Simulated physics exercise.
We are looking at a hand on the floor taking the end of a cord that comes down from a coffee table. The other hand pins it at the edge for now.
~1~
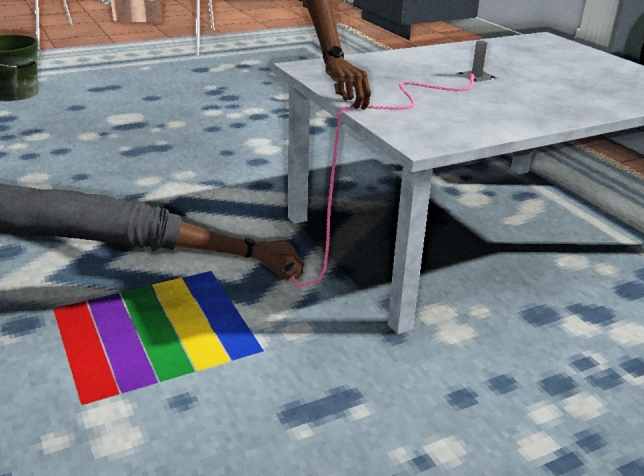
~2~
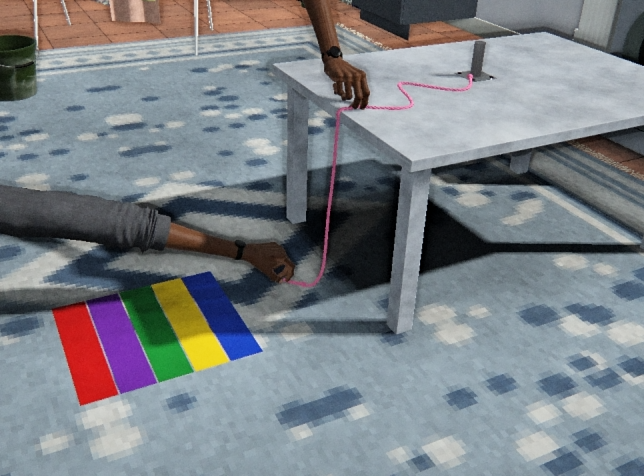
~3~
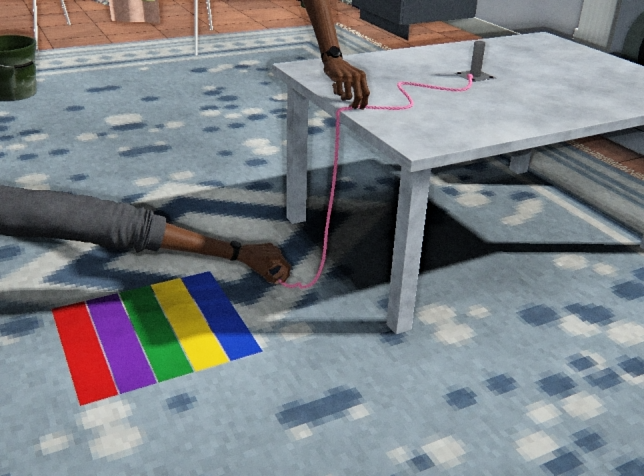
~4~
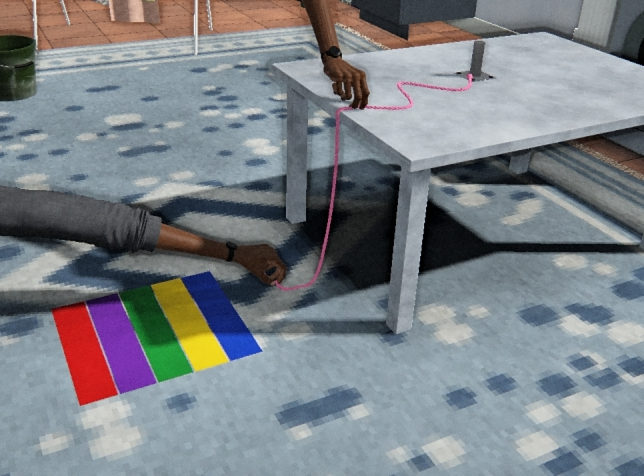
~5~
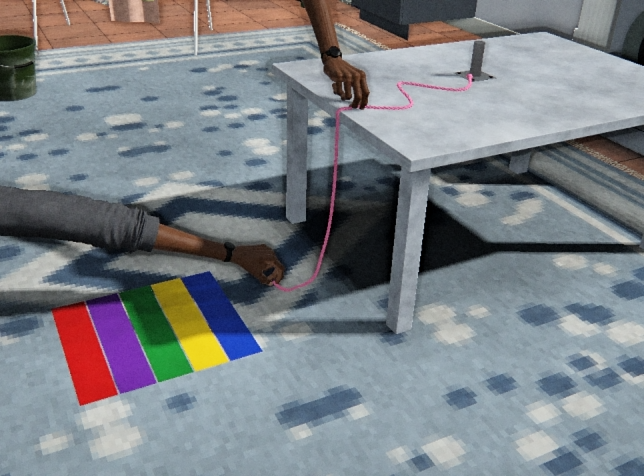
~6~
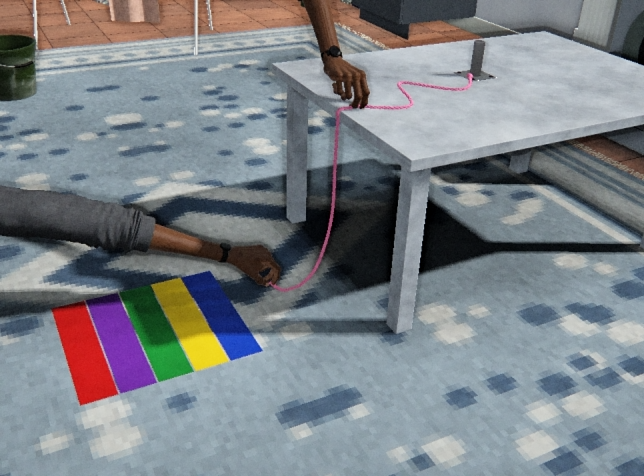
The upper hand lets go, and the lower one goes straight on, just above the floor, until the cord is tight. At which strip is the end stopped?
The red one.
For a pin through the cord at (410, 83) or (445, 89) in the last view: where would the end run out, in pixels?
Try by try, around (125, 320) and (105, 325).
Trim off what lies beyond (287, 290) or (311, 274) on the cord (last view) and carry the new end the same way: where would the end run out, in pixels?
About (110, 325) and (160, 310).
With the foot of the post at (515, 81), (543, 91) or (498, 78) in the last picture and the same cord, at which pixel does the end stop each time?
In that order: (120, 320), (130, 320) and (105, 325).
A little later, end near (146, 314); over green.
Next, end near (104, 325); over purple.
When it is tight, end near (79, 331); over red. It halts on the red strip.
